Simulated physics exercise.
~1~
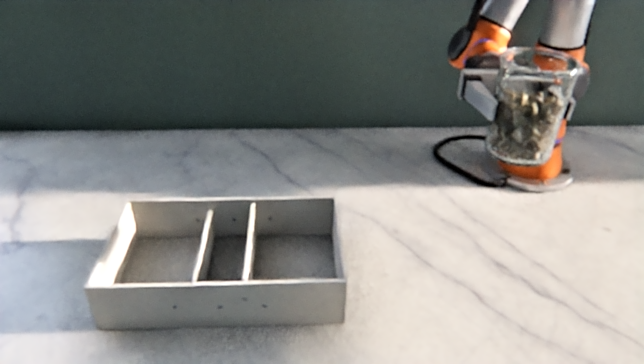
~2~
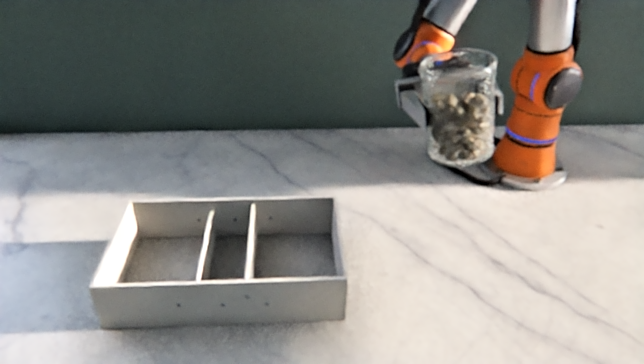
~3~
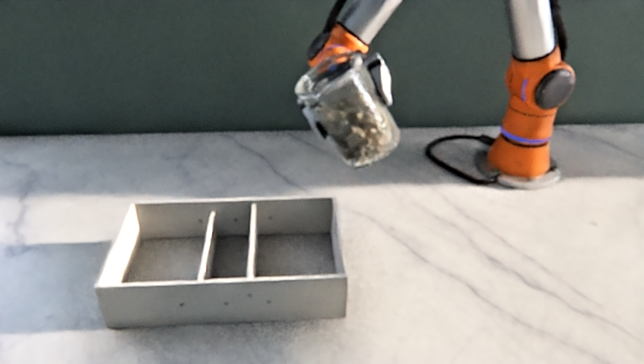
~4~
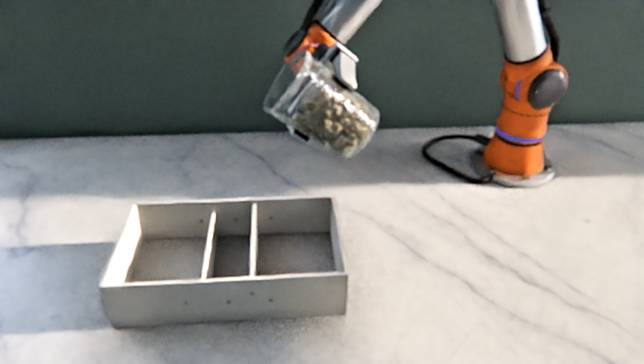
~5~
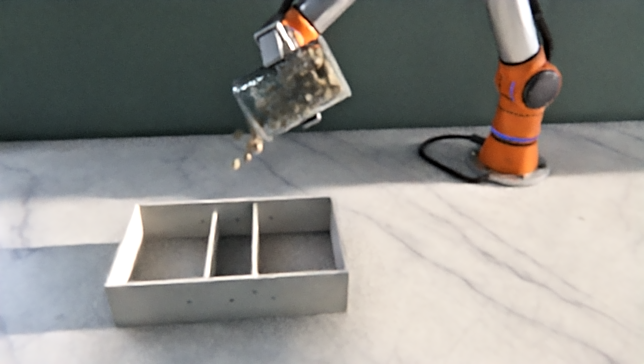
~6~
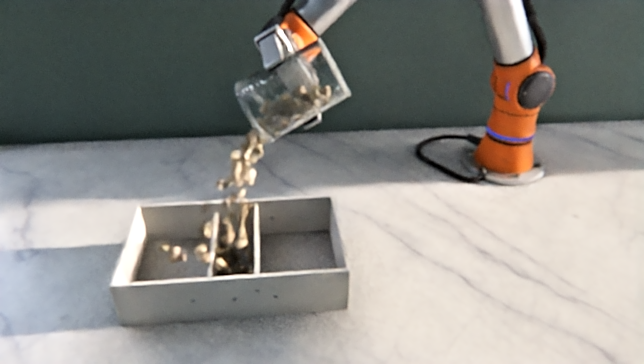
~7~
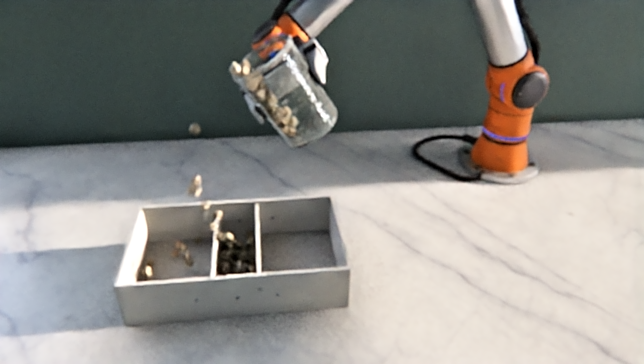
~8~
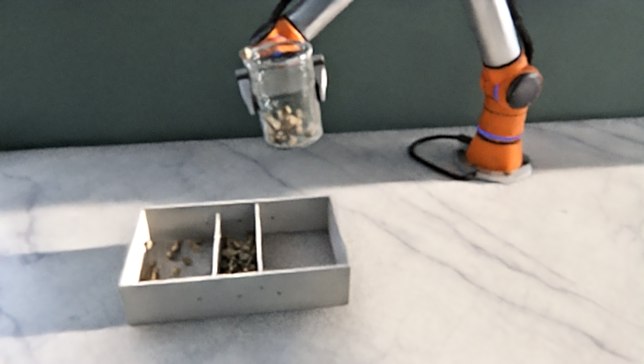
At first, an orange and silver robot arm holds a clear beaker of small pebbles at the right of a marble table, with a grey box split into three parts at the left. The arm carries the beaker left, tilting it as it nears the box. It tips further until a few pebbles fall, then a thick stream pours into the middle part, with some landing in the left part. The beaker swings back upright as the last pebbles drop. It ends above the box with some pebbles still inside, most of the poured ones lying in the middle part, fewer in the left, and the right part looking almost empty.
